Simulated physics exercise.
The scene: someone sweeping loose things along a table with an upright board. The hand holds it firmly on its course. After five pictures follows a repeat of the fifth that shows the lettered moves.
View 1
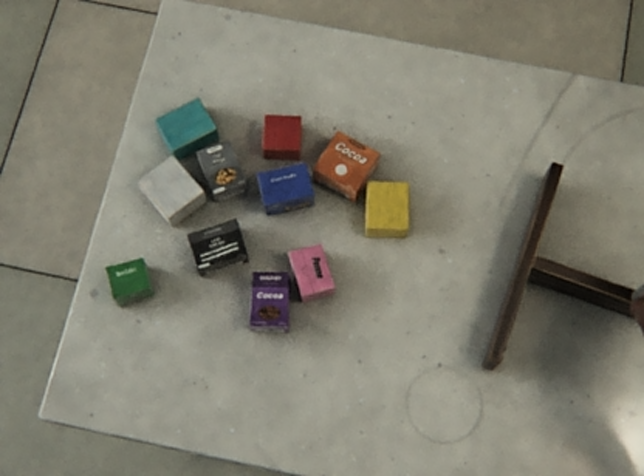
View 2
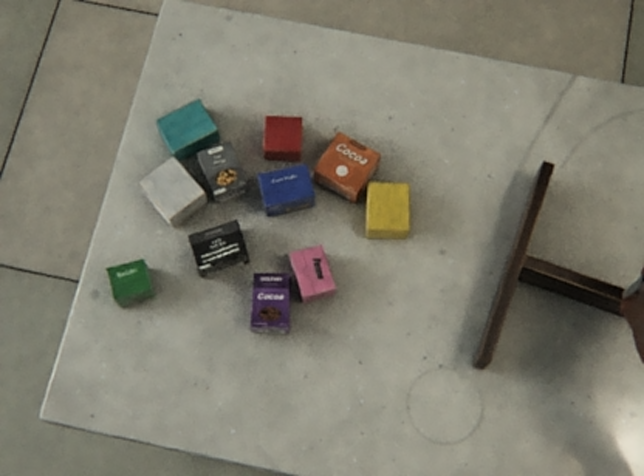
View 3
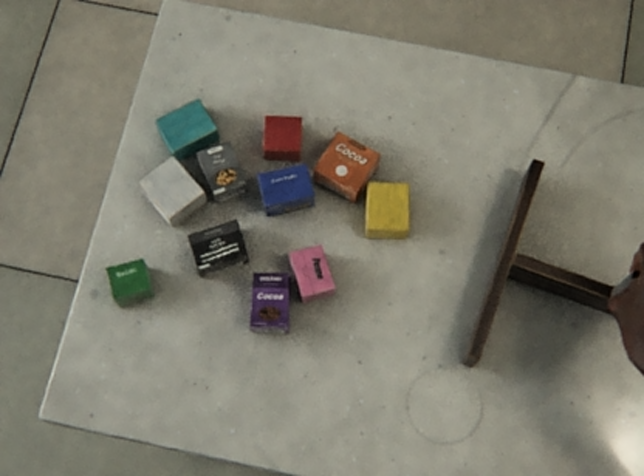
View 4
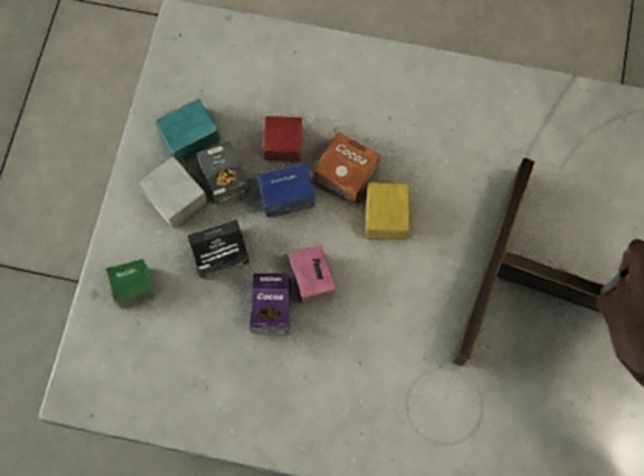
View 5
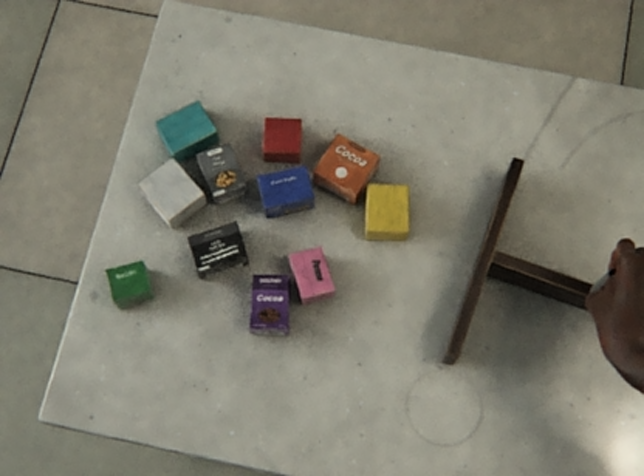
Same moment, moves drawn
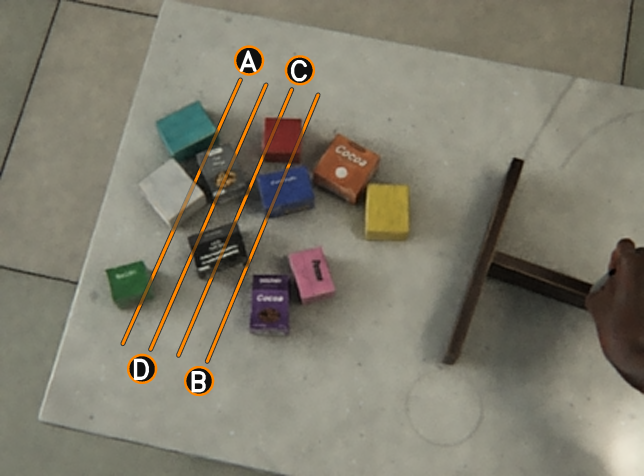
On a pale stone tabletop, a loose cluster of small coloured boxes and blocks sits to the left of a dark upright board with a handle. A hand comes into view at the right edge, gripping the handle, and slides the board a short way left across bare surface, while the boxes stay still.
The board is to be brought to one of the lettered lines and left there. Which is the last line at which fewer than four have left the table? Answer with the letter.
Line A.
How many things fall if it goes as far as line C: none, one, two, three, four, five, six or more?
By then, none.
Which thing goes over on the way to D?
The white block.
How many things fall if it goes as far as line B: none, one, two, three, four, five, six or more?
The count is none.
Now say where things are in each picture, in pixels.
White block (173, 192); green box (131, 282); orange packet (346, 166), in the first picture.
Board (519, 258); turquoise block (188, 130), in the second picture.
Board (508, 256); purple packet (271, 303), in the third picture.
Board (497, 254); blue packet (286, 191), in the fourth picture.
Board (487, 254); red block (282, 140); black box (219, 250); white block (173, 194), in the fifth picture.
On the marked copy, A at (184, 206); B at (265, 222); C at (237, 217); D at (211, 211).
With A. Early on, board (377, 231); orange packet (331, 160); yellow block (361, 205).
Further on, board (269, 209); white block (130, 204); grey packet (166, 180).
At the end, board (184, 192); white block over the edge; grey packet over the edge; two fallen.
As for the rest, B is within the limit but short; C is within the limit but short; D is within the limit but short.
